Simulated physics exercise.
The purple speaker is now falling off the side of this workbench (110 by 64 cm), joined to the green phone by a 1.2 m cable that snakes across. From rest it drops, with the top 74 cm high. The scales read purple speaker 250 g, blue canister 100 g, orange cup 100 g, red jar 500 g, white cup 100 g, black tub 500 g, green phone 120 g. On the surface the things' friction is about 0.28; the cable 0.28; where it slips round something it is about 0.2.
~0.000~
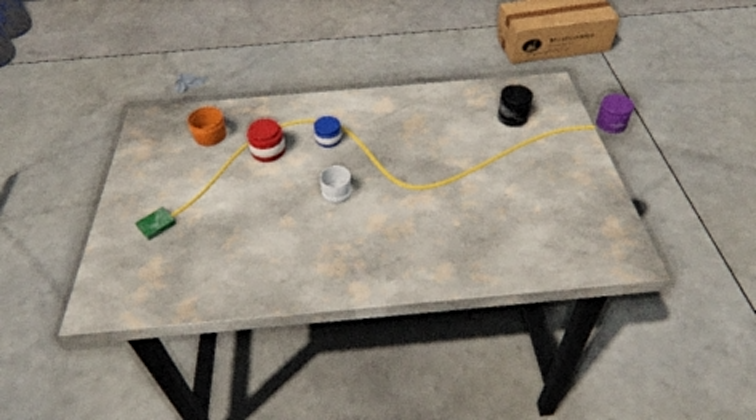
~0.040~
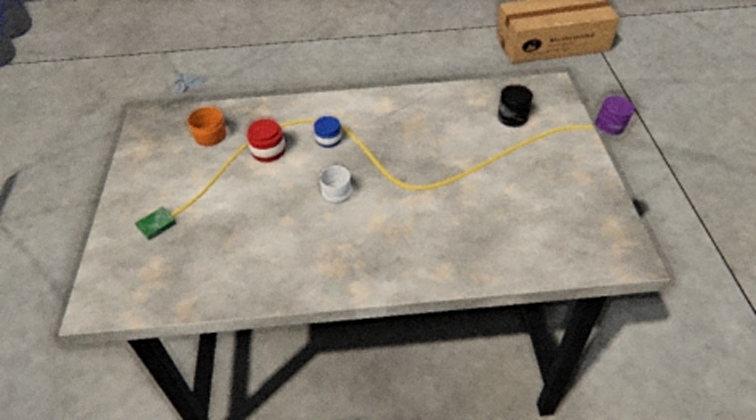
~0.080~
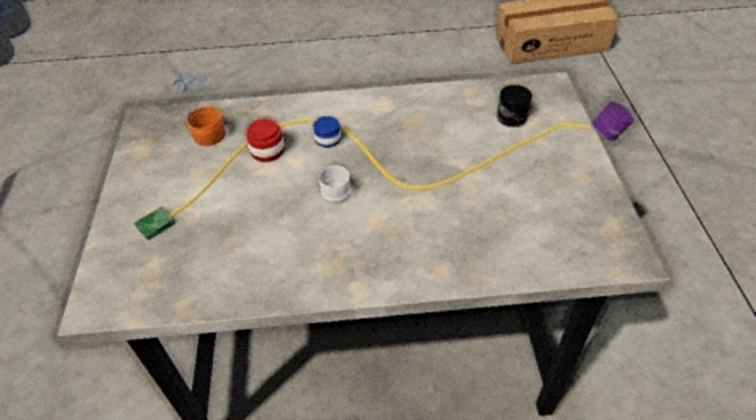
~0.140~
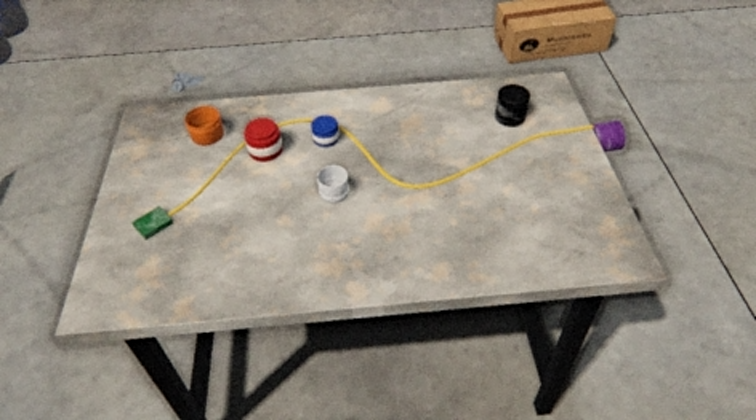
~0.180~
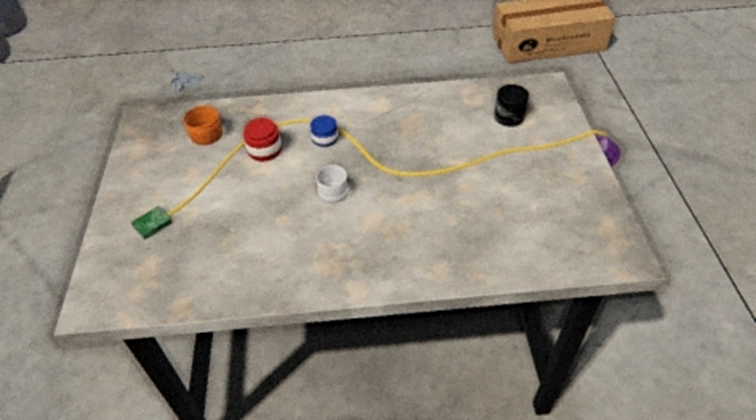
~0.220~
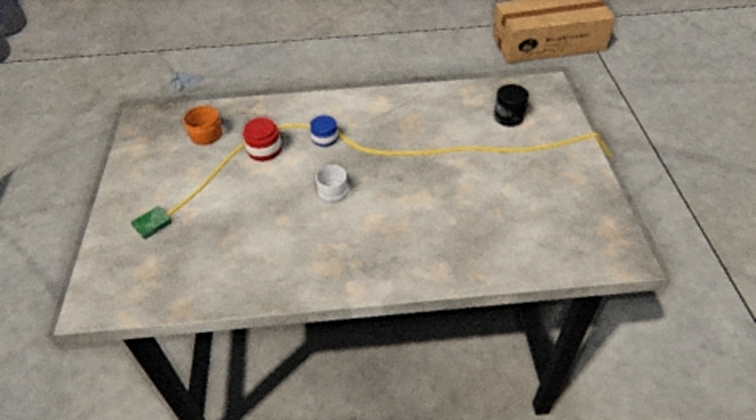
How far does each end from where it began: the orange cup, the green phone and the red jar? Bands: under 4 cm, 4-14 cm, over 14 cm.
At the end, the orange cup is left roughly in place, the green phone is left well off its spot, the red jar is left roughly in place.
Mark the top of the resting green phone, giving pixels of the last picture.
(509, 91).
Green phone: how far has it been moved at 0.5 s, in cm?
26 cm.
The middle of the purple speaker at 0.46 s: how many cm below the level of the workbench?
Roughly 35 centimetres.
At 0.5 s, the cable's tail end at (247, 141); green phone 25 cm off its start, red jar 2 cm off its start, purple speaker over the edge.
At 0.7 s, the cable's tail end at (374, 105); green phone 57 cm off its start, red jar 2 cm off its start, purple speaker over the edge.
At 1.0 s, the cable's tail end at (504, 86); green phone 87 cm off its start at (496, 80), red jar 2 cm off its start at (265, 130), purple speaker over the edge.
At 1.2 s, the cable's tail end at (511, 77); green phone on its side, 91 cm off its start, red jar 2 cm off its start, purple speaker over the edge.
At 2.4 s, the cable's tail end at (511, 83); green phone on its side, 90 cm off its start at (509, 93), red jar 2 cm off its start at (265, 130), orange cup 0 cm off its start at (201, 117), purple speaker over the edge.
